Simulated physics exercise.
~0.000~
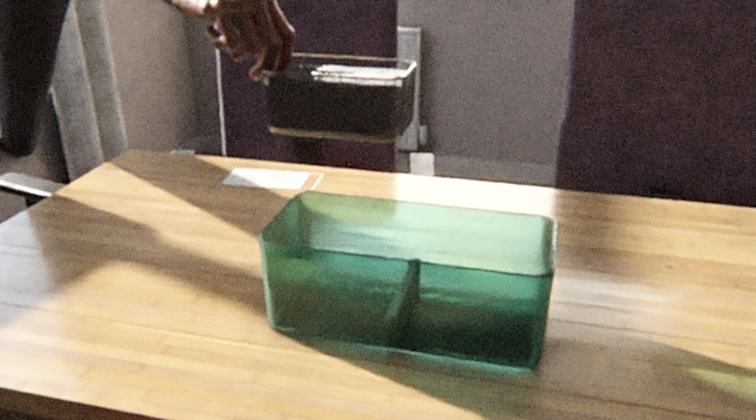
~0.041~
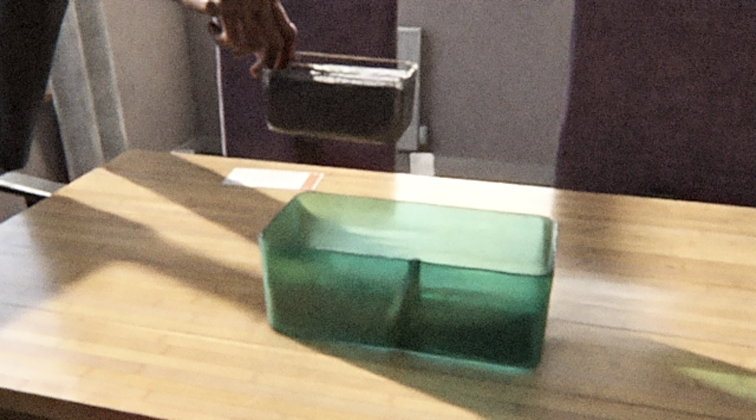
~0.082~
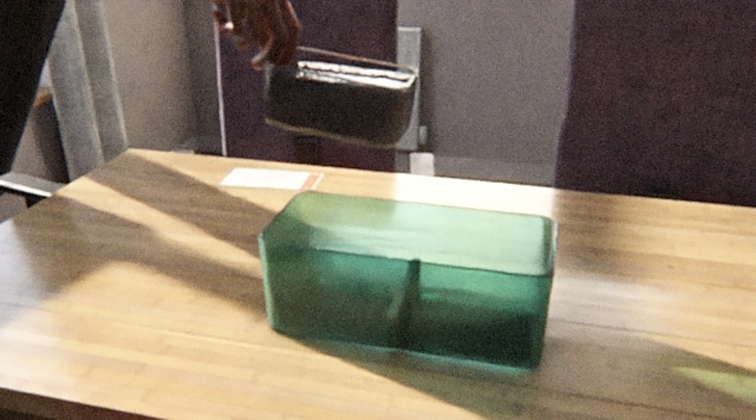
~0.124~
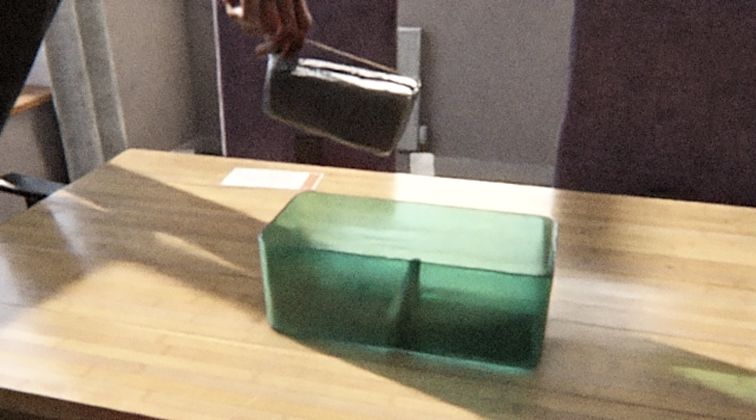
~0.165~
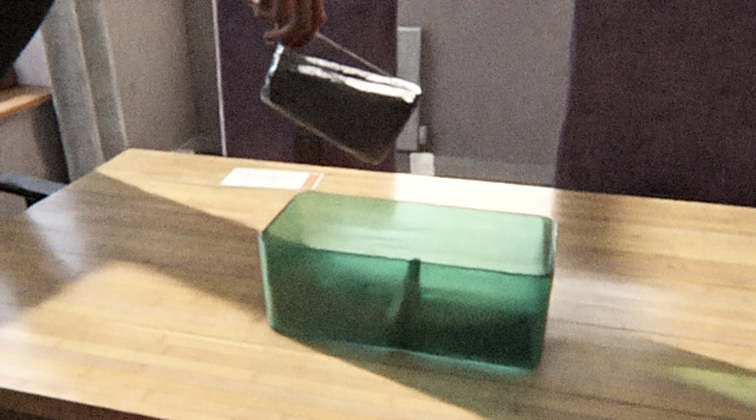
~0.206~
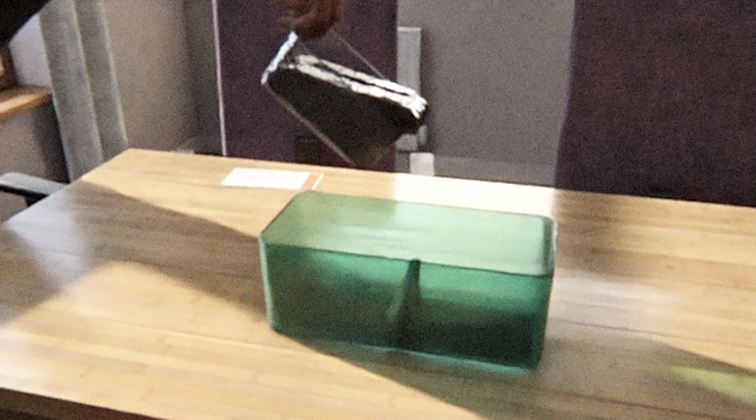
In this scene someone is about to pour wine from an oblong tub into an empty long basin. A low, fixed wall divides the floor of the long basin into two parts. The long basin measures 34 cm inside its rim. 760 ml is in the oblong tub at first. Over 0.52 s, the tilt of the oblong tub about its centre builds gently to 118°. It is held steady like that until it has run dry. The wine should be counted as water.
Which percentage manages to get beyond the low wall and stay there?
Beyond the low wall, roughly 74 per cent stays.
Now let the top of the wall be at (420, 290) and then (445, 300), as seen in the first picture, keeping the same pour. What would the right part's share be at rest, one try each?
Around 65 and 40 percent, in that order.
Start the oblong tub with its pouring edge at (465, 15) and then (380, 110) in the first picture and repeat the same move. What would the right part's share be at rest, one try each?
75 then 55 %.
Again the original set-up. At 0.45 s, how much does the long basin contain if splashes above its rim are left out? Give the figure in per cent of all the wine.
At that time the basin holds about 56 per cent of the liquid.
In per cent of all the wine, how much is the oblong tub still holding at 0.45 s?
Remaining: Near 10 % of the total.
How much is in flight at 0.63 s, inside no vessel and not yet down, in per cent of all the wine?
In-air share: About 14 %.
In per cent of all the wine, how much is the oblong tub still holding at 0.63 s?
Around 2 percent of it.
Then, 0.45 s in, the tilt is 113° and 9 per cent is still to pour, 0 is left of the wall and 56 right of it.
Then, 0.63 s in, the tilt is 118° and 2 per cent is still to pour, 12 is left of the wall and 72 right of it.
Then, 0.82 s in, the tilt is 118° and 0 per cent is still to pour, 21 is left of the wall and 74 right of it.
Then, 1.02 s in, the tilt is 118° and 0 per cent is still to pour, 22 is left of the wall and 74 right of it.
Finally, 22 per cent lies left of the wall, 74 right of it and 4 outside.
